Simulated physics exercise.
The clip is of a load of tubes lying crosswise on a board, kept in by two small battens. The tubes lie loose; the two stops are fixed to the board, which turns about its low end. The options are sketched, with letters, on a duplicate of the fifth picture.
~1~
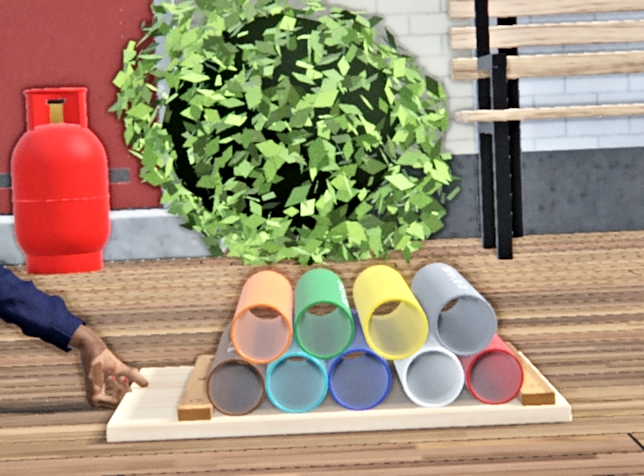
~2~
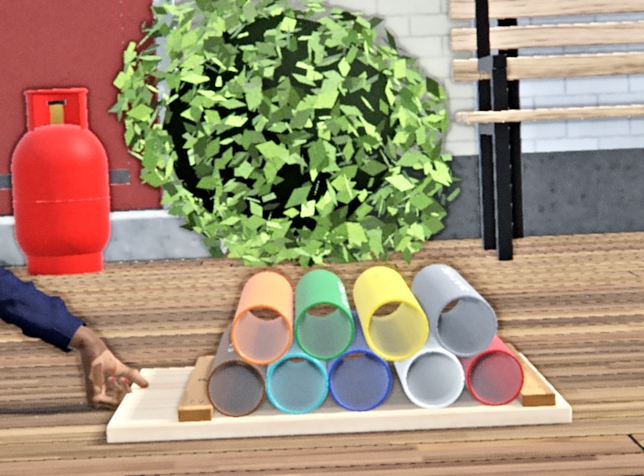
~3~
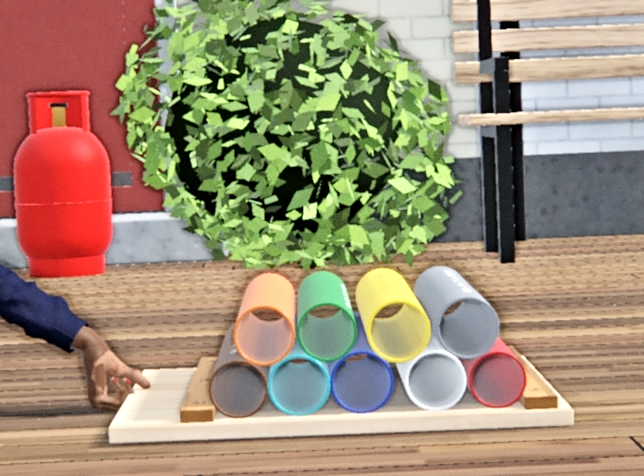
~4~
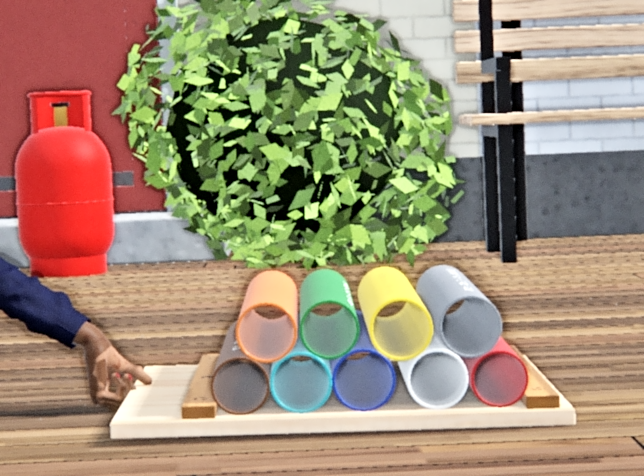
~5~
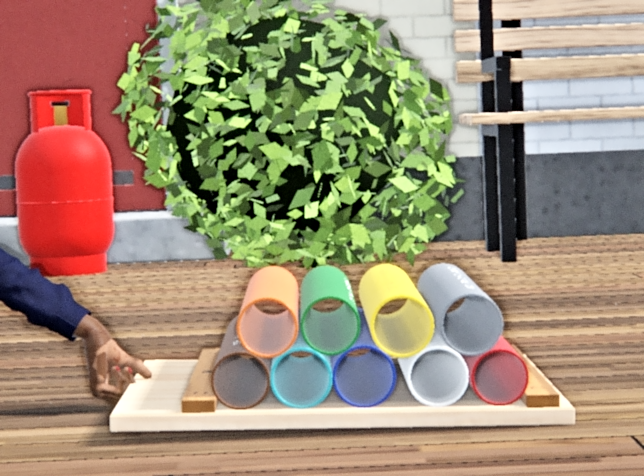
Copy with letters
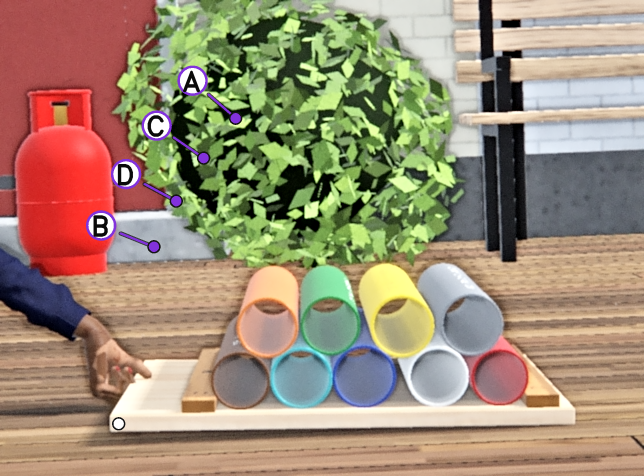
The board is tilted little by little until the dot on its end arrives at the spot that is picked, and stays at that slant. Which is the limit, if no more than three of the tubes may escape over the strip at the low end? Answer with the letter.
Up to B.
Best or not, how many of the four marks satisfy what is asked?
One of the four.
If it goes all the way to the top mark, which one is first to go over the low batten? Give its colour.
It is the grey one.
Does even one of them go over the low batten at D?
Yes.
On the marked copy, A at (235, 118); B at (154, 247); C at (203, 158); D at (176, 201); the white dot at (119, 424).
Taking B. A third of the way, board at 16°.
Two thirds of the way, board at 24°.
When it is over, board at 24°, one over the low batten (grey).
As for the rest, A nine over the low batten; C nine over the low batten; D nine over the low batten.
